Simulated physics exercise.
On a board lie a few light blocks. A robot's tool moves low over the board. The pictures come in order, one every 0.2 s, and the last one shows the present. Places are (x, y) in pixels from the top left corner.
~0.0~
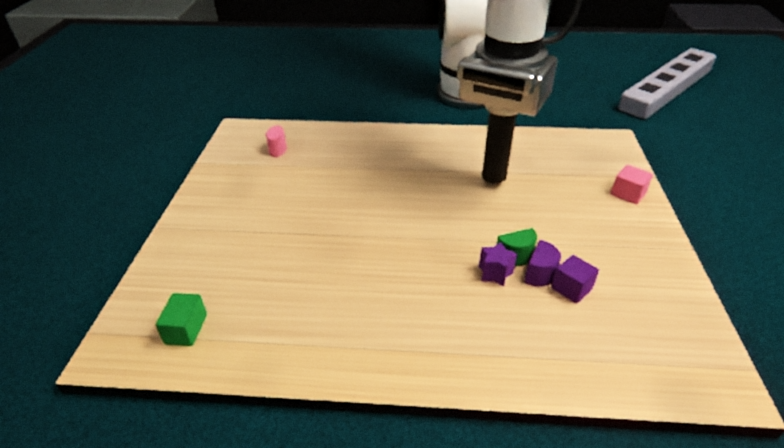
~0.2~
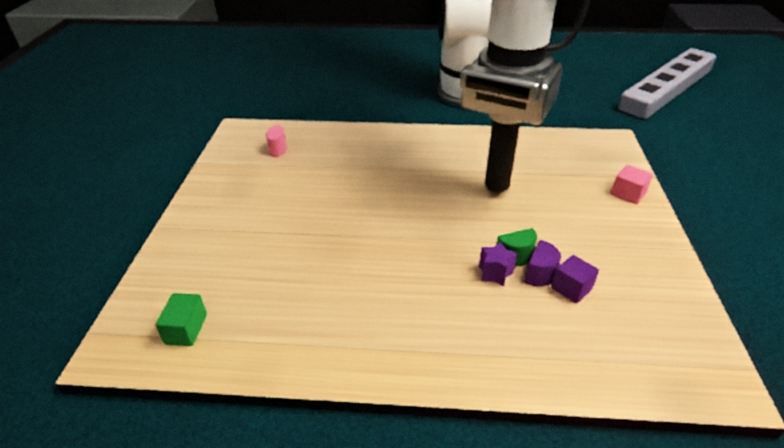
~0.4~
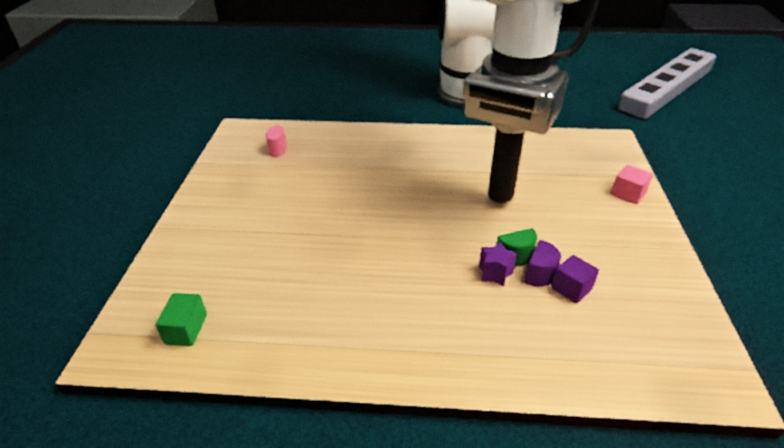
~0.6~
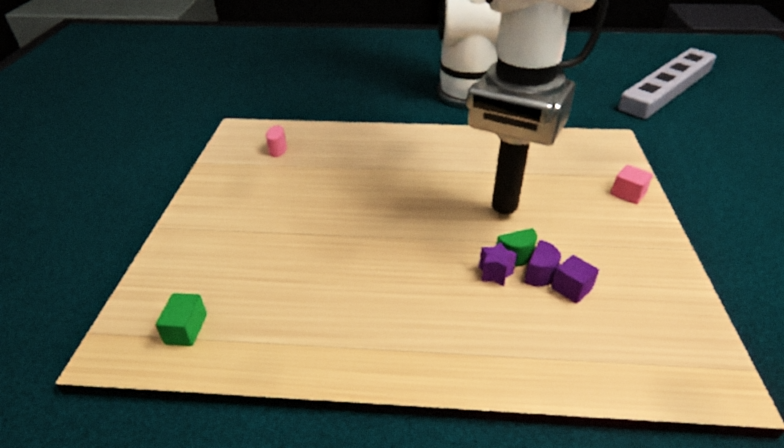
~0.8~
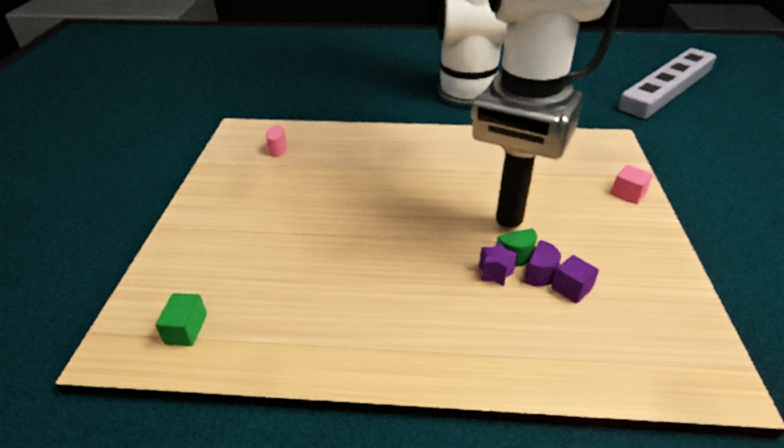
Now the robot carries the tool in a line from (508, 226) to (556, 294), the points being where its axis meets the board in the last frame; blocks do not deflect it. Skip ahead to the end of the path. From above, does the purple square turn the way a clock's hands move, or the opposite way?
Top view: Counterclockwise.
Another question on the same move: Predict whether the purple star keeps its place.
It gets pushed out of place.
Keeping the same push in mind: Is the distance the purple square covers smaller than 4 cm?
Yes
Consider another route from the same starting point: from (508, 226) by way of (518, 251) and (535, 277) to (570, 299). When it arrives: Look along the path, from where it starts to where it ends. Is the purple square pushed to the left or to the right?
The left.
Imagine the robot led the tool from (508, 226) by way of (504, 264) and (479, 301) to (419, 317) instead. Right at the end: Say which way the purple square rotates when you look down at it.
From the top: Counterclockwise.
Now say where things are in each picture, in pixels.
The first frame shows lower end of the tool at (494, 177), tops of blocks, purple star at (498, 254), green half-round block at (520, 237), purple half-round block at (546, 254), purple square at (578, 268).
The second frame shows tool at (497, 186), blocks as before.
The third frame shows tool at (501, 196), blocks as before.
The fourth frame shows tool at (505, 207), blocks as before.
The fifth frame shows tool at (509, 220), purple star at (498, 254), green half-round block at (520, 237), purple half-round block at (546, 254), purple square at (578, 268).
The first path, step by step. One third of the way, tool at (524, 241); green half-round block at (521, 244), turned 30° clockwise; purple half-round block at (549, 256).
Two thirds of the way, tool at (541, 264); purple star at (492, 260), turned 25° clockwise; green half-round block at (524, 260), turned 70° clockwise; purple half-round block at (557, 275), turned 15° clockwise; purple square at (591, 277), turned 35° anticlockwise.
At the end, tool at (558, 288); purple star at (491, 260), turned 30° clockwise; green half-round block at (525, 265), turned 90° clockwise; purple half-round block at (563, 295), turned 65° clockwise; purple square at (596, 278), turned 50° anticlockwise.
